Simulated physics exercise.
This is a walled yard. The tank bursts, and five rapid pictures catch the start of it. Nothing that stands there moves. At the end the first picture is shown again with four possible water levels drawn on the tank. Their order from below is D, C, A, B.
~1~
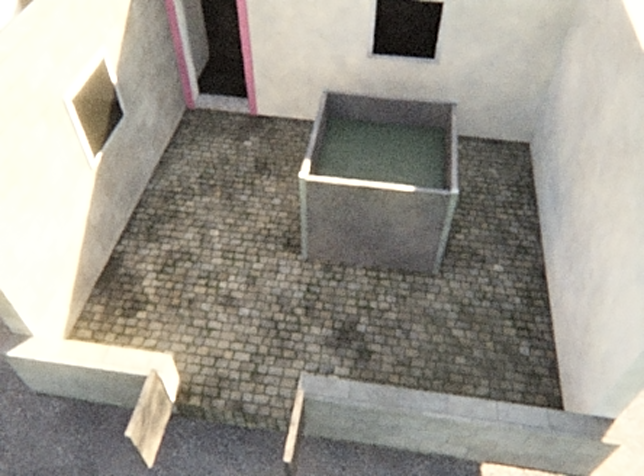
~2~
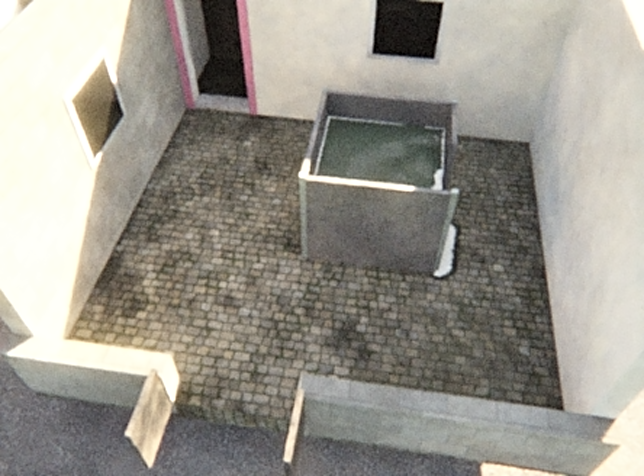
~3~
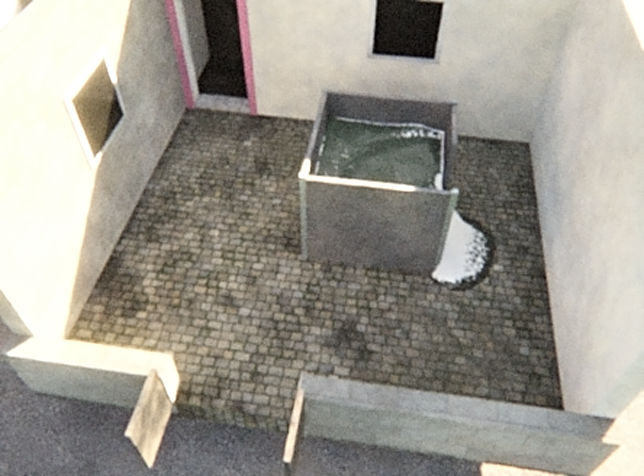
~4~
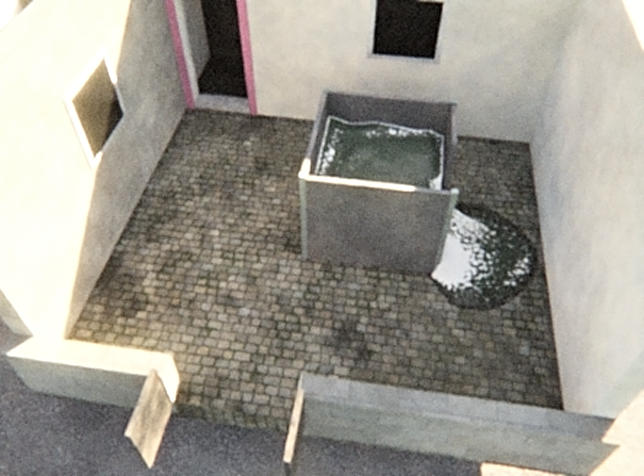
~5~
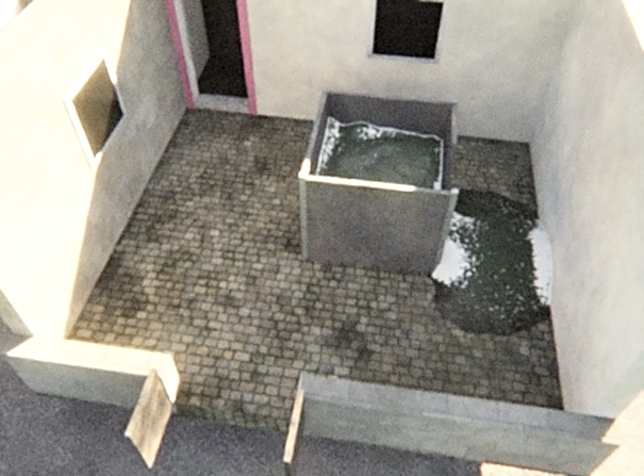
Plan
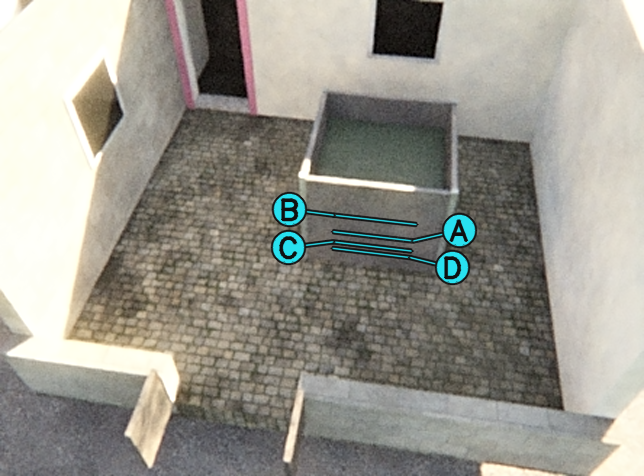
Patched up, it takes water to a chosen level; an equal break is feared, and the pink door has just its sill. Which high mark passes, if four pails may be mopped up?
Use level B.
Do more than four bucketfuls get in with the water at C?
No, not at all.
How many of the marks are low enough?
All of them.
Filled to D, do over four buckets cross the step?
No, not at all.
On the marked copy, A at (372, 236); B at (374, 219); C at (371, 246); D at (371, 252); from the bottom up D, C, A, B.
For level A, nothing gets over.
For level B, a bucket or two gets in.
For level C, nothing gets over.
For level D, nothing gets over.
